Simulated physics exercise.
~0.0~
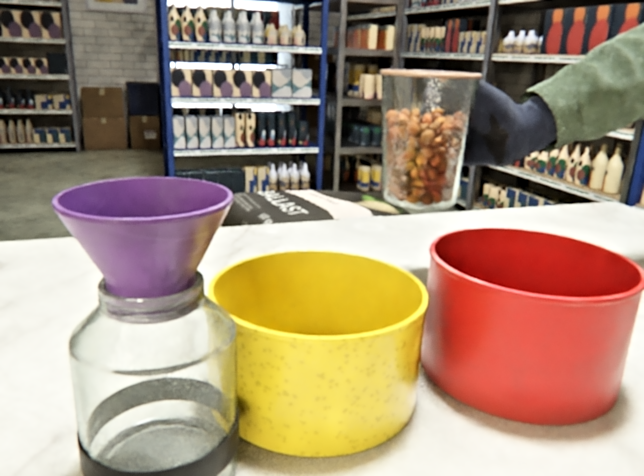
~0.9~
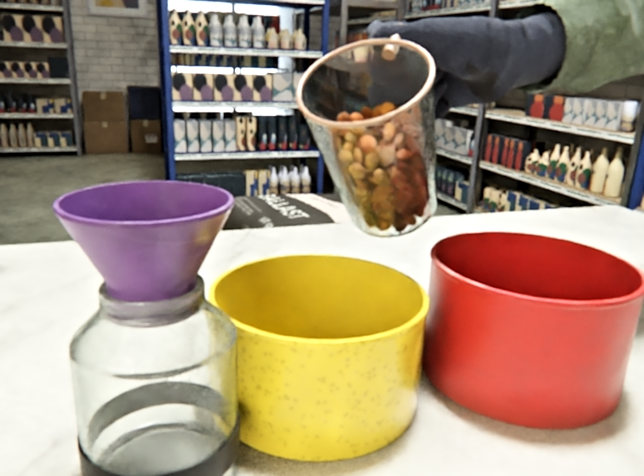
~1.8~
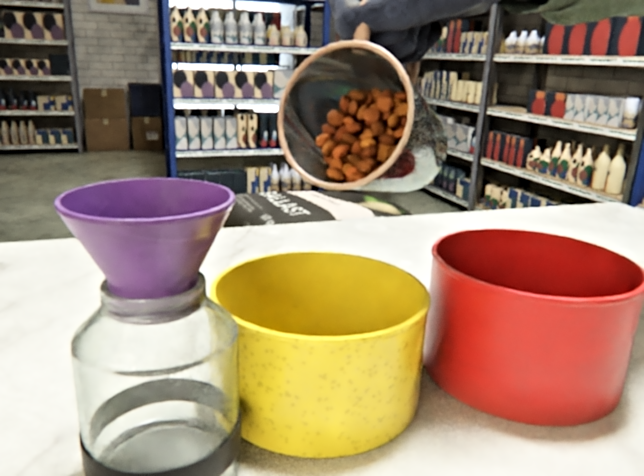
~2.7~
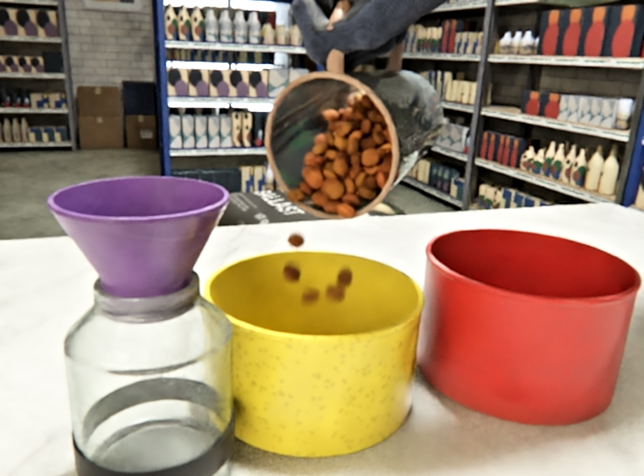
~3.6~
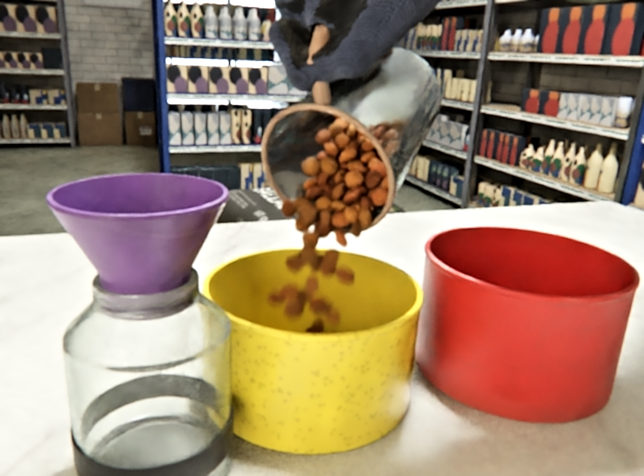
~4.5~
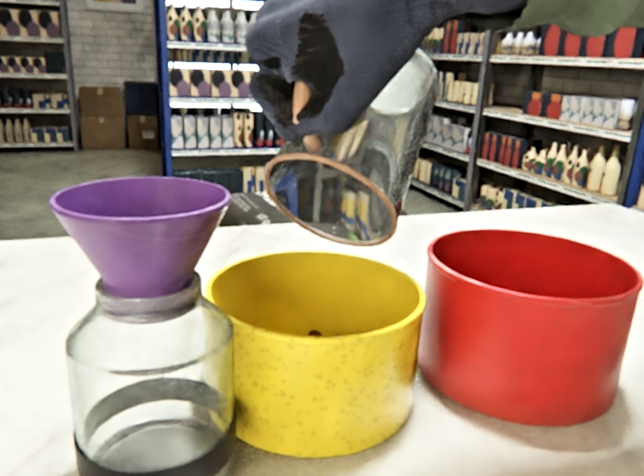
A gloved hand holding a clear cup of brown kibble moved left over a table, tipped it above a yellow pot between a funnel-topped jar and a red pot, and poured until the cup was empty and all the pieces had gone into the yellow pot.
